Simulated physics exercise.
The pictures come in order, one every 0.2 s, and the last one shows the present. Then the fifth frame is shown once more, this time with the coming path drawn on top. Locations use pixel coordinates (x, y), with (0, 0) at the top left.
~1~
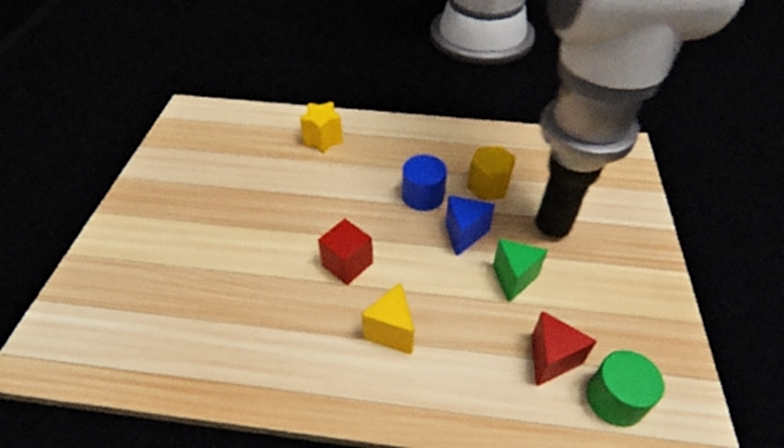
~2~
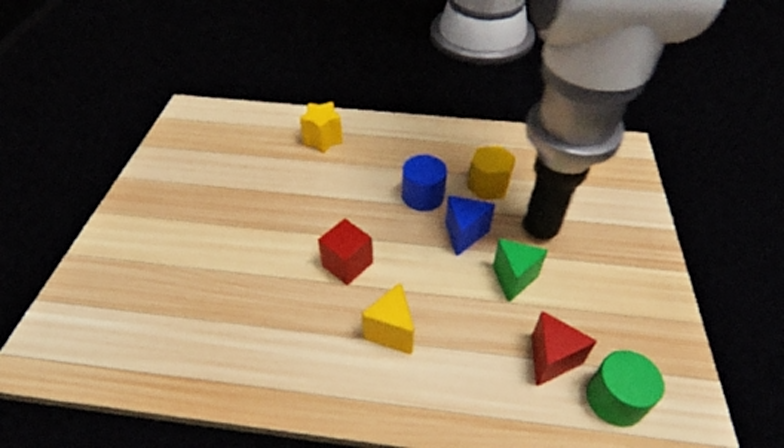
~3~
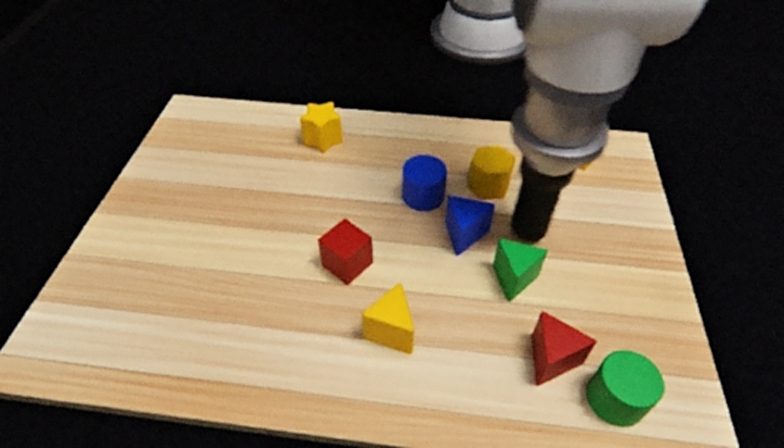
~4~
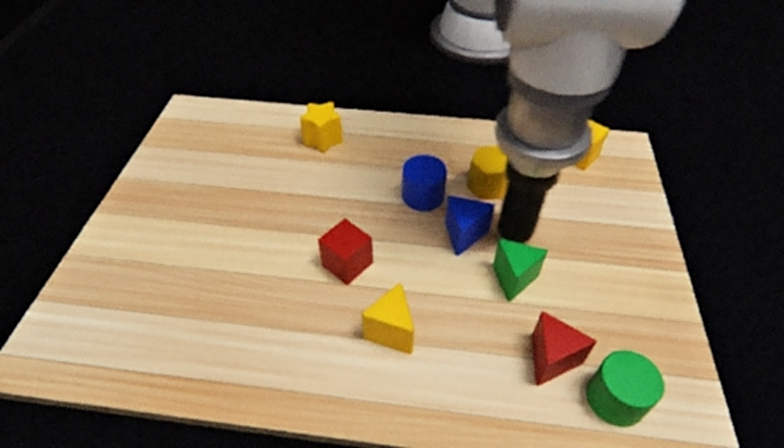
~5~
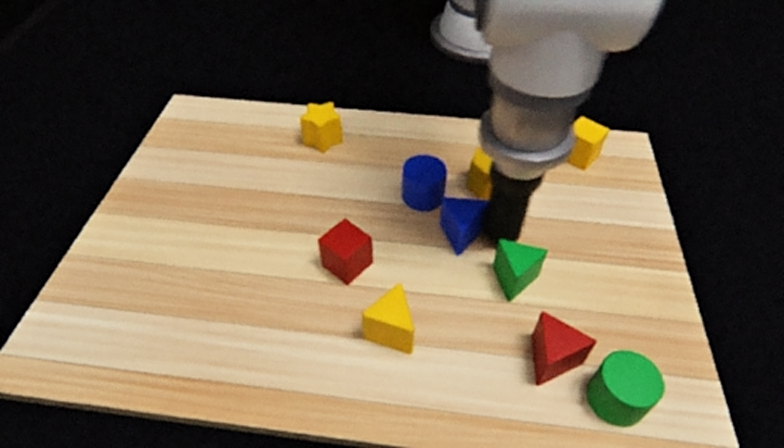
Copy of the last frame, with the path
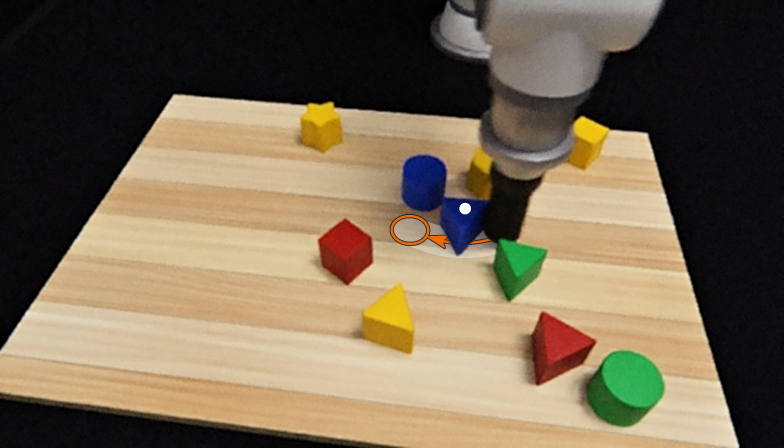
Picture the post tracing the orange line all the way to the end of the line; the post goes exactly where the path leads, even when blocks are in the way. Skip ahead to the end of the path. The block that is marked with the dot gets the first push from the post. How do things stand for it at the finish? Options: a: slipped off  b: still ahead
That would be b.
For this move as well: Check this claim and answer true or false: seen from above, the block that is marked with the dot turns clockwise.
This is false.
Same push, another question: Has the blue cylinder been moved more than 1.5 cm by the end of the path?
The answer is no.
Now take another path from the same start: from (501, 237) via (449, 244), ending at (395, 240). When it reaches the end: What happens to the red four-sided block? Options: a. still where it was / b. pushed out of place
My answer is option a.
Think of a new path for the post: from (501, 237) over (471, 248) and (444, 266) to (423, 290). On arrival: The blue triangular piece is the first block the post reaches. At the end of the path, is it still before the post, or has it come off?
It comes off the post's front.
The line goes from (501, 237) via (471, 243) and (439, 240), ending at (410, 230); the dot is on the blue triangular piece.
The first path, step by step. Halfway along, post at (455, 237); blue triangular piece at (425, 206).
At the end, post at (410, 224); blue cylinder unmoved; blue triangular piece at (378, 197), turned 25° anticlockwise.
